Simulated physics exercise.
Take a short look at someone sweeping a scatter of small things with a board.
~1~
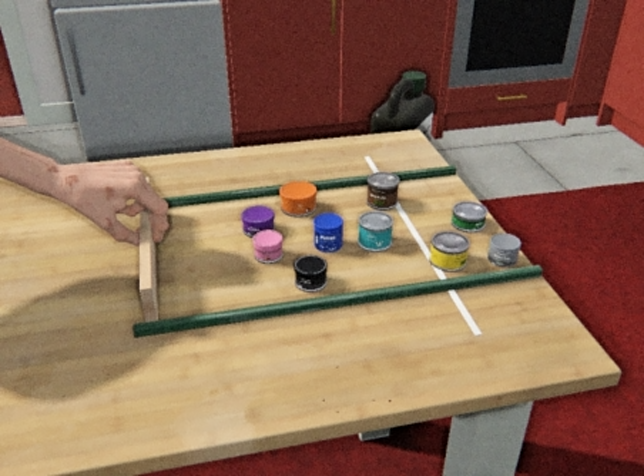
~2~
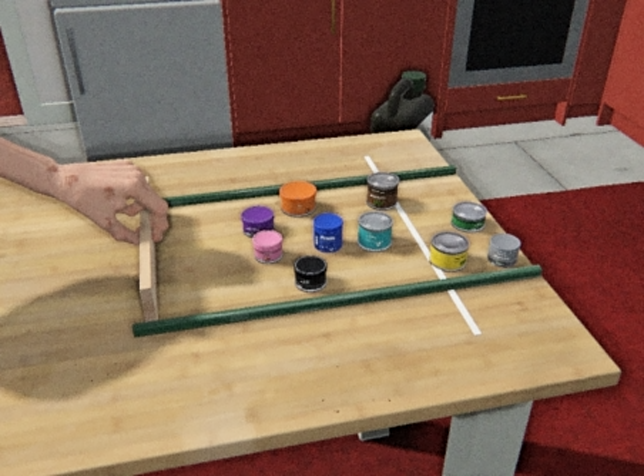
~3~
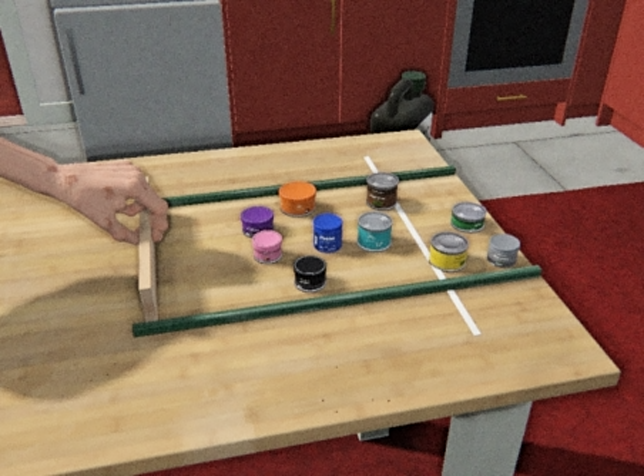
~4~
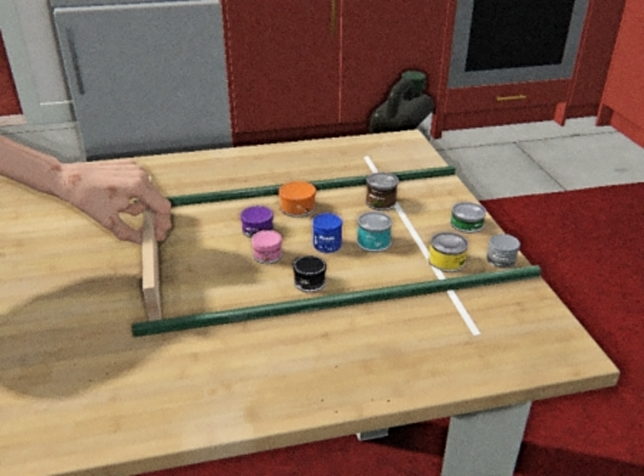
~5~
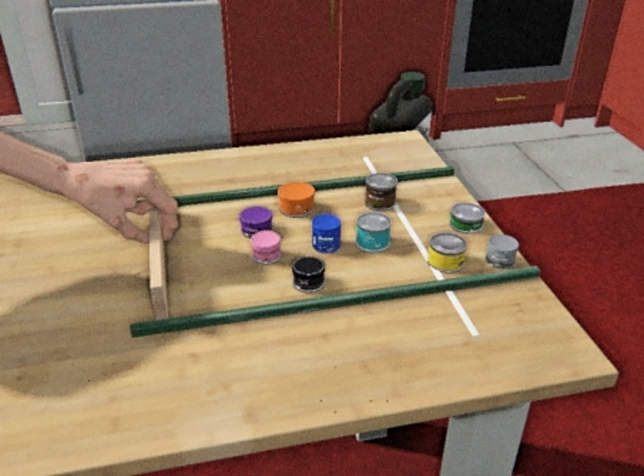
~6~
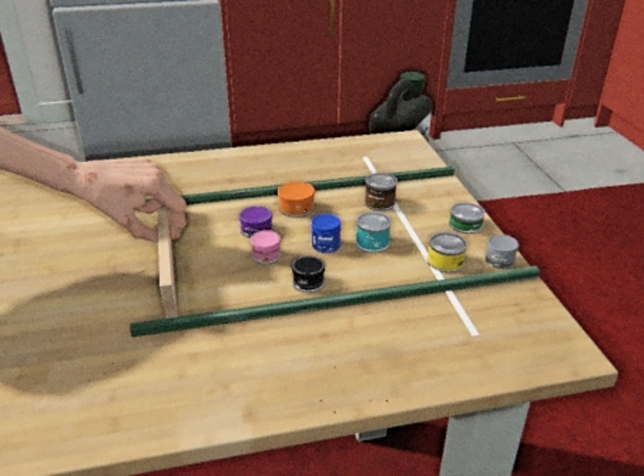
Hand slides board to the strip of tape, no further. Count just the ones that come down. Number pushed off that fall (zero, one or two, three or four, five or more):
Pretty sure the pieces that leave the surface number zero this time.
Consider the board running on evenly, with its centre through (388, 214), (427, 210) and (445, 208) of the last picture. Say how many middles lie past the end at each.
In order, that gives 0, then 1, then 2.
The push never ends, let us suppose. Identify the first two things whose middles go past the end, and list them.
The order is the grey tub, then the green pot.
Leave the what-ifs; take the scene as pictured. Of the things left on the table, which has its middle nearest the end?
That is the grey tub.
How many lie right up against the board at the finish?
That comes to 4.
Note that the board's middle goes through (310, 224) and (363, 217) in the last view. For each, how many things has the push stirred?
The number moved is 6 and then 7.
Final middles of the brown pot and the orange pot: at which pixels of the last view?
Brown pot at (438, 189), orange pot at (406, 186).
Early on, none off yet; grey tub at rest near (501, 252); green pot at rest near (467, 218); yellow tin at rest near (447, 252).
Finally, the number that fall off is zero.
